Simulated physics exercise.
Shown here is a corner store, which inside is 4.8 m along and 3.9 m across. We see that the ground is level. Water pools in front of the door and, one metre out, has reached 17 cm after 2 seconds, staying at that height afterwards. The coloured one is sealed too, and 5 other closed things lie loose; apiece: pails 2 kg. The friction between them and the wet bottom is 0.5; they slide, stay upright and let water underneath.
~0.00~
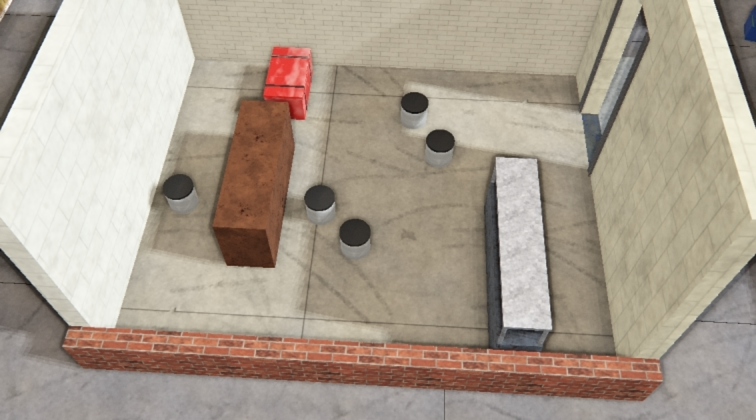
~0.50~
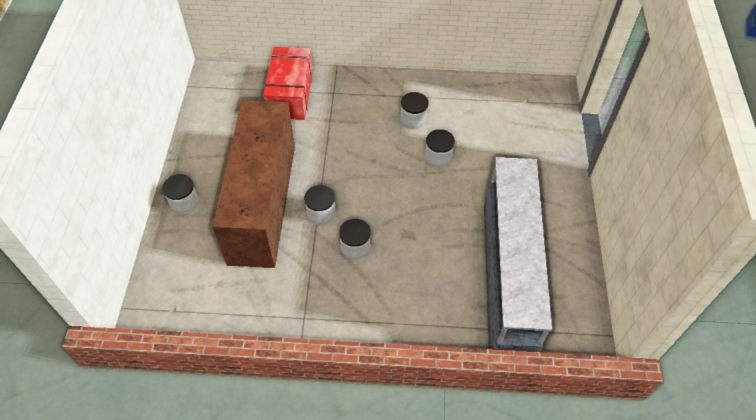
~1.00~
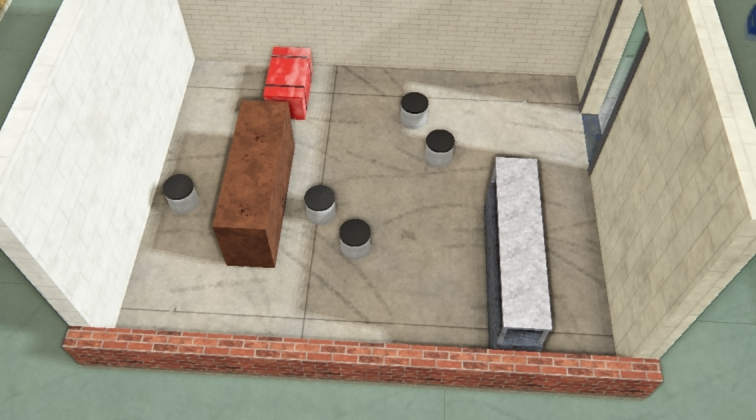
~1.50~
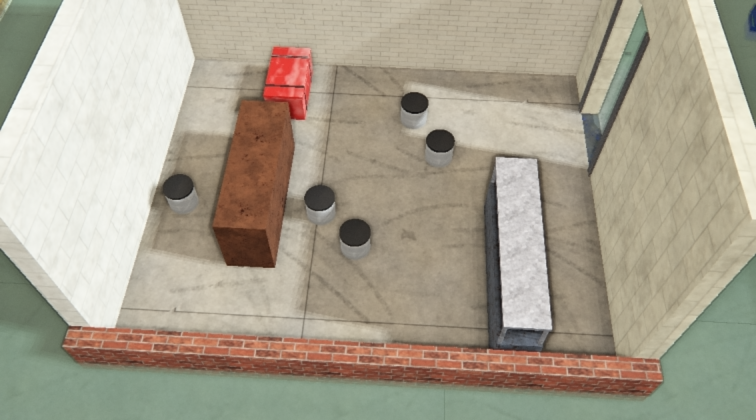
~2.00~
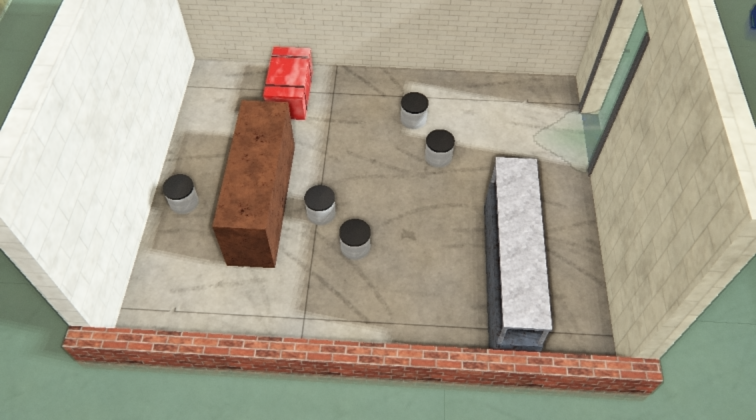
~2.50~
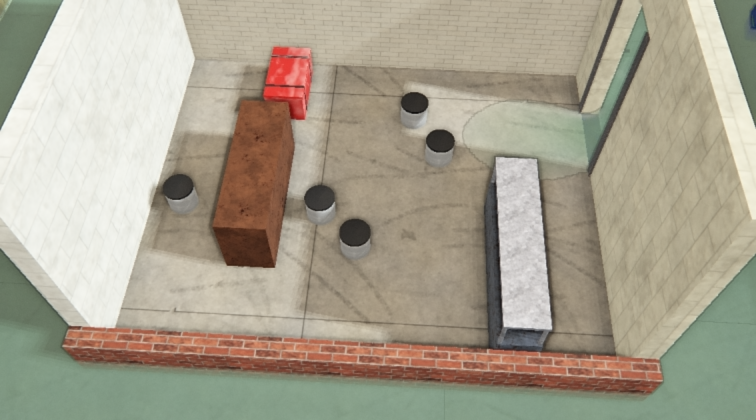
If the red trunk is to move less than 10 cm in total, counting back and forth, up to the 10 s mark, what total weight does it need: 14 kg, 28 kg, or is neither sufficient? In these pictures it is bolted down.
28 kg is needed.
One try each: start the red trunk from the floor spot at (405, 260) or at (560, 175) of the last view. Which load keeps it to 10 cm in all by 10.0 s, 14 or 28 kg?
Log: Try 1 the lighter pick works; try 2 neither pick works.
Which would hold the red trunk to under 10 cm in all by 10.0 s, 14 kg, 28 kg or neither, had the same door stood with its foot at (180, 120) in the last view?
The answer is that neither mass suffices.
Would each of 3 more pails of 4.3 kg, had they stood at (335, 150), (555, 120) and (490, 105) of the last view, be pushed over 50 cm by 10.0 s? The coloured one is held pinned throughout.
Taking them in order, the first is beyond the line, the second beyond the line and the third beyond the line.
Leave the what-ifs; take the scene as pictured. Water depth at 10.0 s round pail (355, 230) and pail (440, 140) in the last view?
About 6 and 7 cm.
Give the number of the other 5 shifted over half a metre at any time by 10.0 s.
Tally: 4.
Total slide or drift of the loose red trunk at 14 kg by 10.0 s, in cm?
300 cm in all.
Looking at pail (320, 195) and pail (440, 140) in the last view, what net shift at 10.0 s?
They sit 200 cm and 250 cm away, in the order given.
After 3.5 s the red trunk would be 0 cm from its start with 14 kg and 0 cm from its start with 28 kg; 0 cm of water round it then.
After 4.5 s the red trunk would be 4 cm from its start with 14 kg and 0 cm from its start with 28 kg; 4 cm of water round it then.
After 7.0 s the red trunk would be 110 cm from its start with 14 kg and 2 cm from its start with 28 kg; 4 cm of water round it then.
After 10.0 s the red trunk would be 251 cm from its start with 14 kg and 2 cm from its start with 28 kg; 6 cm of water round it then.
